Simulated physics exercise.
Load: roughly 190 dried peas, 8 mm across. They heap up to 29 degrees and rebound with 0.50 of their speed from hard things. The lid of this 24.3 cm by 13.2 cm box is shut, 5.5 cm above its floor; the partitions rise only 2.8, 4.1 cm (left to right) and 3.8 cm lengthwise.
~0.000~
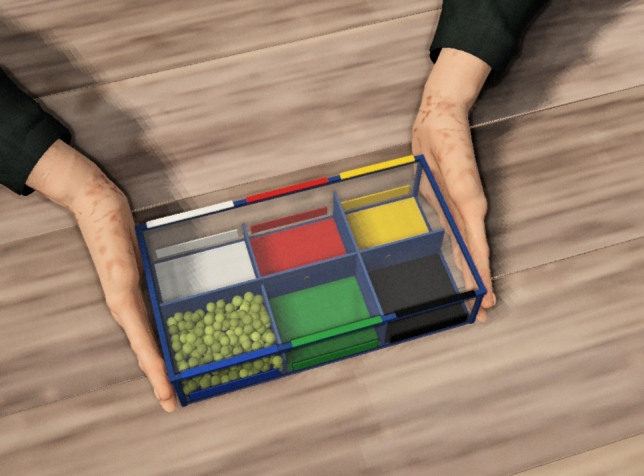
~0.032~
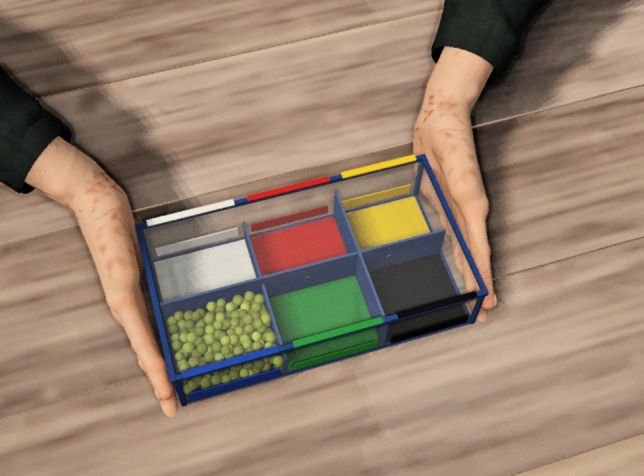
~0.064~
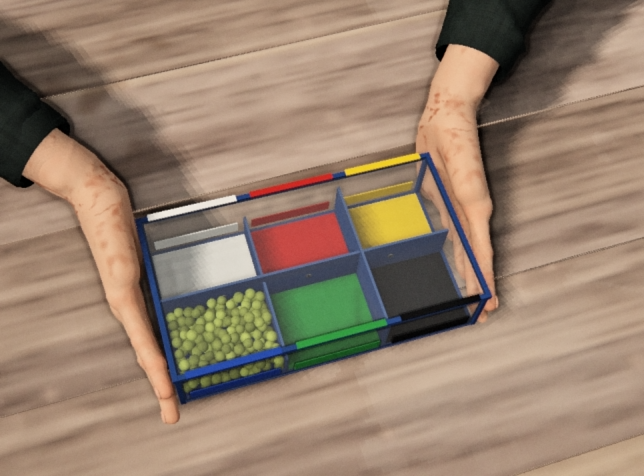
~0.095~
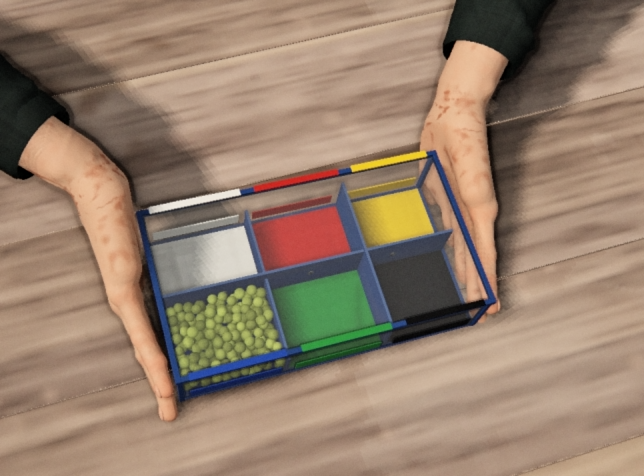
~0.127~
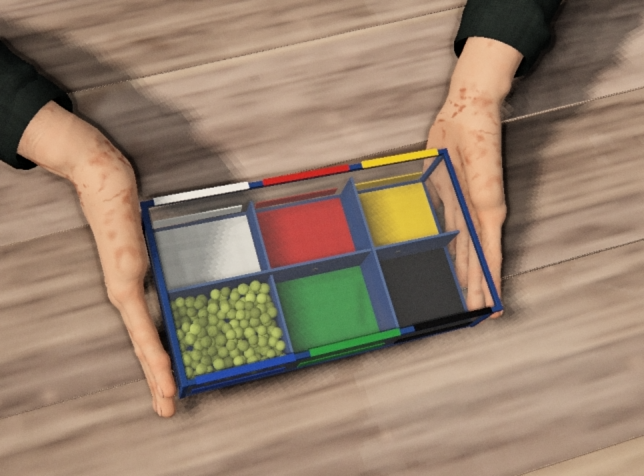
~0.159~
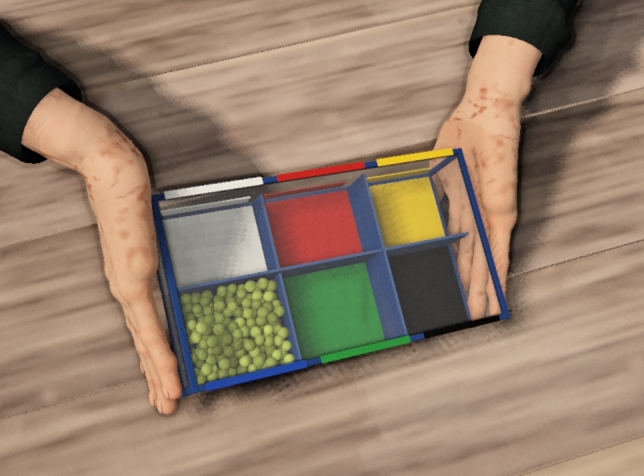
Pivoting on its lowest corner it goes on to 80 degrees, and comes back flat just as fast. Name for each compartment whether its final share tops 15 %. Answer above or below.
Red: Below, blue: Above, green: Above, yellow: Below, white: Below, black: Below.
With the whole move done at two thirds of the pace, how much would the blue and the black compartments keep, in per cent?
Blue 70, black 0.
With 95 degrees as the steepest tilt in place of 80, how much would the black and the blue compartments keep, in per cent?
Then: Black 5, blue 65.
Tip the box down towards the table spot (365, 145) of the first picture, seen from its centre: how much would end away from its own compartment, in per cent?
About 60 per cent.
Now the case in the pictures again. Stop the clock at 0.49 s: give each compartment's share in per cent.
Red 0; blue 90; green 10; yellow 0; white 0; black 0.
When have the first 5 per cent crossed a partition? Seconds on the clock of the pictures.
Near 0.45 s.
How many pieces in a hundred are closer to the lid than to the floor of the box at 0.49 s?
Some 60 per cent.
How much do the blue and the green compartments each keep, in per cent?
Blue 75; green 25.
Then, at 0.49 s, tilt 78 degrees; blue 90 %, green 10 %.
After 0.71 s, tilt 32 degrees; blue 75 %, green 25 %.
After 1.05 s, tilt 0 degrees; blue 75 %, green 25 %.
At rest (1.6 s), red 0 %, blue 75 %, green 25 %, yellow 0 %, white 0 %, black 0 %.
